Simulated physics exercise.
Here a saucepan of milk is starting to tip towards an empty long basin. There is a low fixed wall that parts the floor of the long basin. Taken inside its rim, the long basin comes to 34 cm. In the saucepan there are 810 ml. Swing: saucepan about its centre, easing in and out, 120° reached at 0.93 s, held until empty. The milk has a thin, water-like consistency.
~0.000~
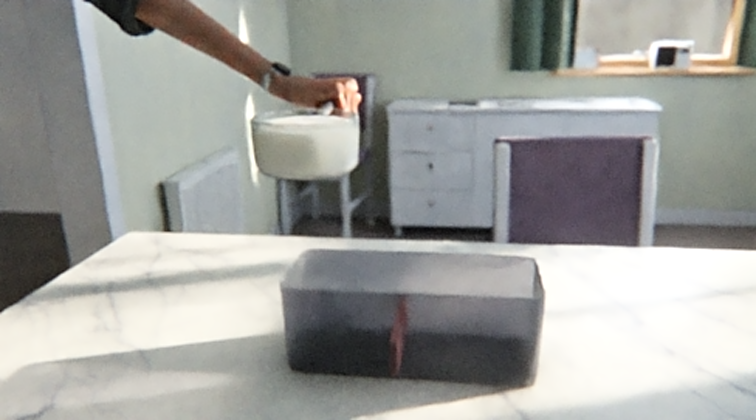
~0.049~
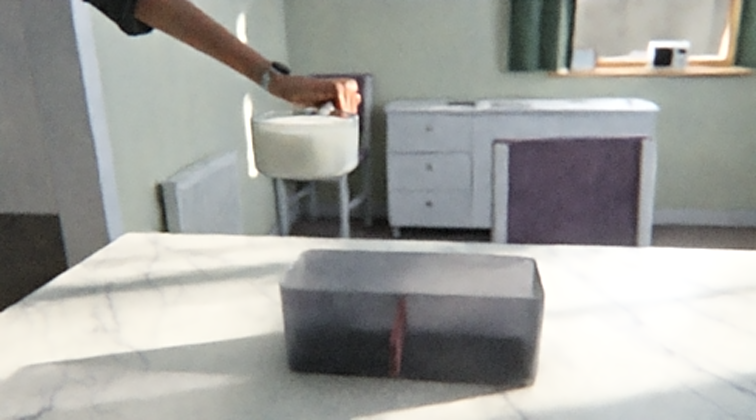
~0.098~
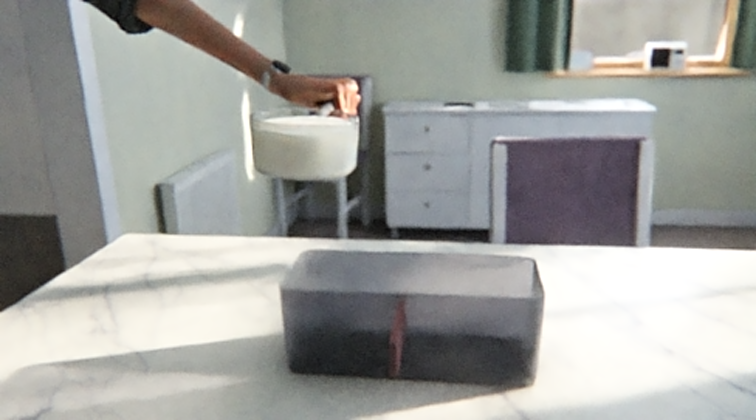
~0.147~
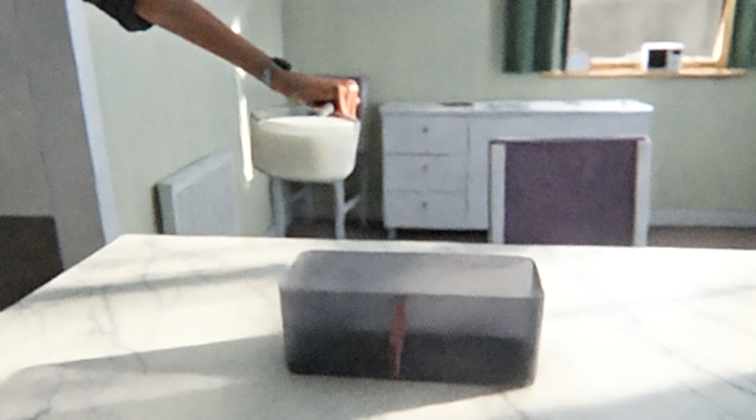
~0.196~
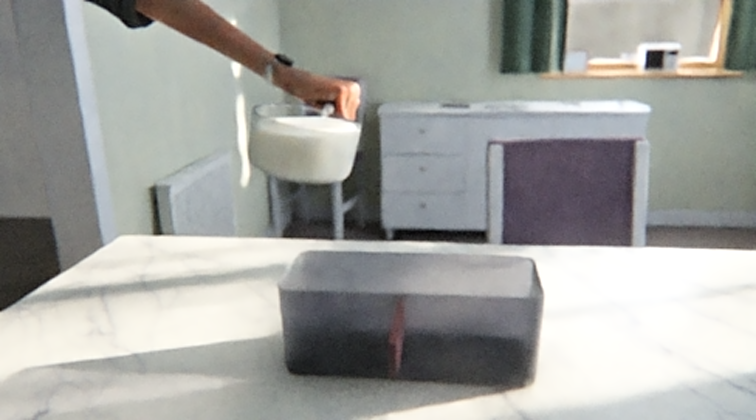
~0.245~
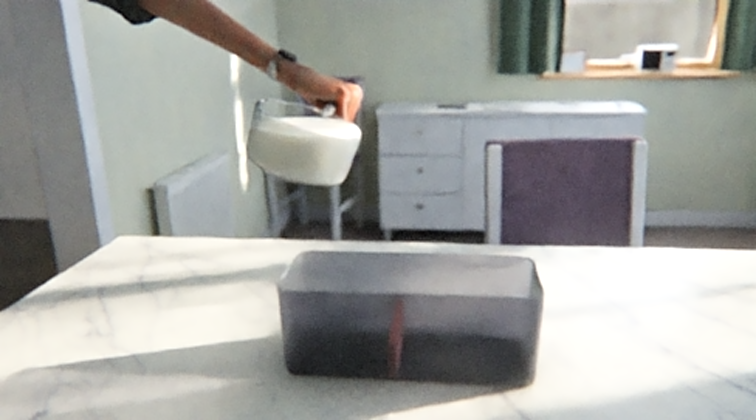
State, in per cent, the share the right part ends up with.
The right part ends up with roughly 68 %.
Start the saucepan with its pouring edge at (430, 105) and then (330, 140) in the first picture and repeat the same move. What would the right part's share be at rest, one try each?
Around 95 per cent first, around 25 per cent next.
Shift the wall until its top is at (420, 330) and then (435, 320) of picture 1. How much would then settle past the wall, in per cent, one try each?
Roughly 45 per cent, then 10 per cent.
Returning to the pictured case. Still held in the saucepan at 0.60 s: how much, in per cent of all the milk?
Remaining: Near 30 % of the total.
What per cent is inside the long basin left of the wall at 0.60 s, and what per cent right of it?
Roughly 1 sits left and 20 sits right.
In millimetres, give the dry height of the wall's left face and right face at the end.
Left side: Around 38 mm. Right side: Around 28 mm.
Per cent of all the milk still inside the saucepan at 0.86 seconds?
Close to 2 percent of the total.
By 0.60 s the tilt is 86° and 30 per cent is still to pour, 1 is left of the wall and 21 right of it.
By 0.86 s the tilt is 118° and 2 per cent is still to pour, 23 is left of the wall and 67 right of it.
By 1.13 s the tilt is 120° and 0 per cent is still to pour, 31 is left of the wall and 68 right of it.
By 1.43 s the tilt is 120° and 0 per cent is still to pour, 31 is left of the wall and 68 right of it.
At rest 31 per cent lies left of the wall, 68 right of it and 1 outside.
